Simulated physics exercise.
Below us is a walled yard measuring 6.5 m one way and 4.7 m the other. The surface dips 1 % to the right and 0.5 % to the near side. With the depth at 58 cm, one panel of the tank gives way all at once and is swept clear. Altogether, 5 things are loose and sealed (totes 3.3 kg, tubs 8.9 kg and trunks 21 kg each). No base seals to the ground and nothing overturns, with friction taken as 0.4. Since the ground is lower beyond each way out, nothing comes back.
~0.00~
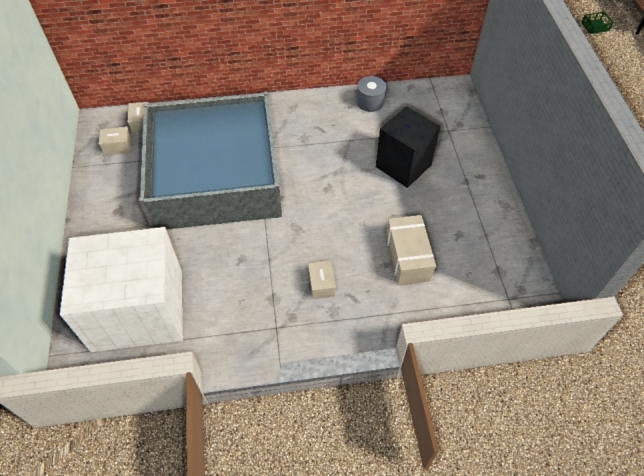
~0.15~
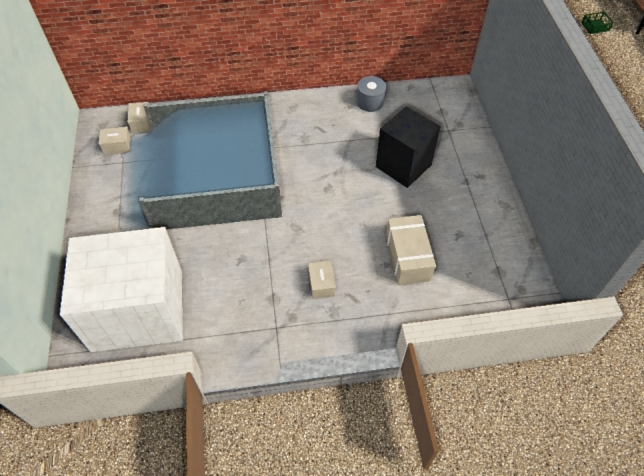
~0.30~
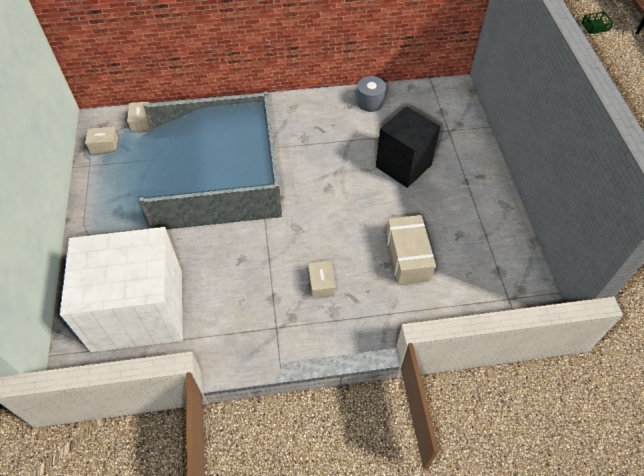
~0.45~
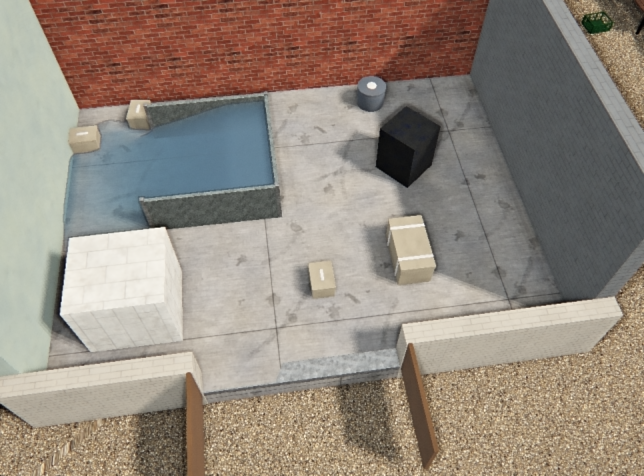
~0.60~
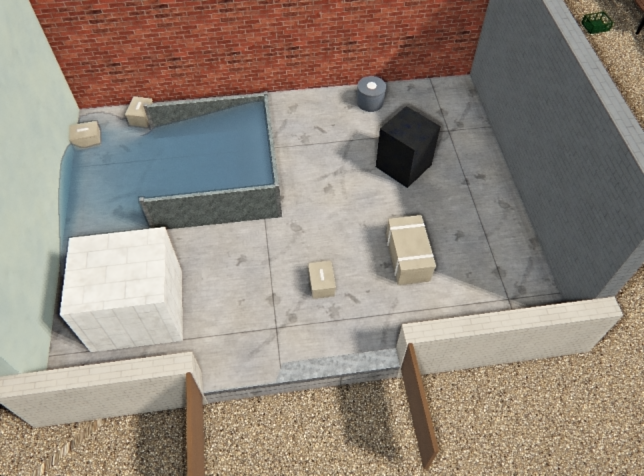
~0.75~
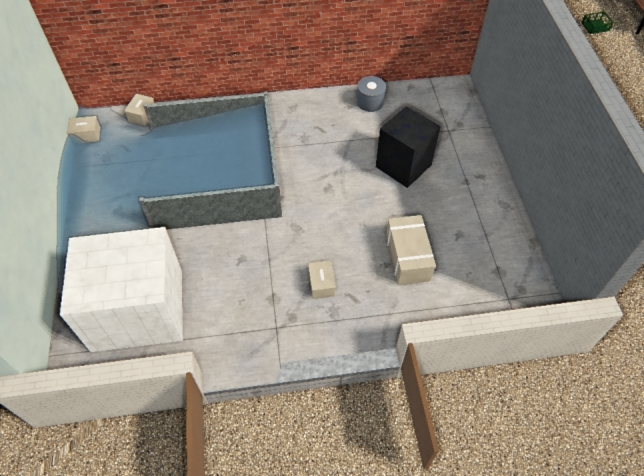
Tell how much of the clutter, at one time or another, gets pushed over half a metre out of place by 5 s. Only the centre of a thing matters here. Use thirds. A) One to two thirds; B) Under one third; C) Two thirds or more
Option C: Two thirds or more.
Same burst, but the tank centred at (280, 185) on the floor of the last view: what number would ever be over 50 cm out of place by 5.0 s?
In that case the number is 4.
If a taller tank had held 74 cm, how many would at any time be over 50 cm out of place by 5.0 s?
Under that setup the answer is 5.
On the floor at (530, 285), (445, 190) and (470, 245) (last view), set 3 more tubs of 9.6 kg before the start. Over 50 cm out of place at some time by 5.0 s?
Result, in sequence: Below the mark / below the mark / below the mark.
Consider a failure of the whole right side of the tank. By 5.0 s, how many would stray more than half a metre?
Count: 3.
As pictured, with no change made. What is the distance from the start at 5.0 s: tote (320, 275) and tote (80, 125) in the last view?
Taking them in turn, I get 120 cm for the first and 550 cm for the second.
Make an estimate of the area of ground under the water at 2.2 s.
Roughly 10.5 m2 of it is wet.
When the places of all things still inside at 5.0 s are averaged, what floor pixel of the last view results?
Close to (450, 175).
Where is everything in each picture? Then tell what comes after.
A tote at (113, 135) rests on the ground; a tote at (138, 112), on the bottom; water covers 2.9 m2; 0 of 5 have shifted, in the first frame.
A tote at (113, 135) rests on the ground; a tote at (138, 112) rests on the ground; 3.7 m2 under water; 0 of 5 have shifted, in the second frame.
A tote at (100, 135) rests on the ground, 19 cm from its start; a tote at (138, 111), on the bottom; water covers 4.7 m2; 1 of 5 have shifted, in the third frame.
A tote at (82, 134) rests on the ground, 45 cm from its start; a tote at (138, 109), on the bottom, 6 cm from its start; 5.6 m2 under water; 2 of 5 have shifted, in the fourth frame.
A tote at (83, 130) rests on the ground, 46 cm from its start; a tote at (138, 106) rests on the ground, 12 cm from its start; 6.1 m2 under water; 2 of 5 have shifted, in the fifth frame.
A tote at (82, 124) floats, 50 cm from its start; a tote at (139, 104), on the bottom, 16 cm from its start; 6.3 m2 under water; 2 of 5 have shifted, in the sixth frame.
After 1.1 s 1 of 5 are over 50 cm from their spots; 1 afloat.
After 2.2 s 2 of 5 are over 50 cm from their spots; 2 afloat.
After 3.5 s 3 of 5 are over 50 cm from their spots; 2 afloat.
After 5.0 s 4 of 5 are over 50 cm from their spots, and 4 have been at some point; 4 afloat.
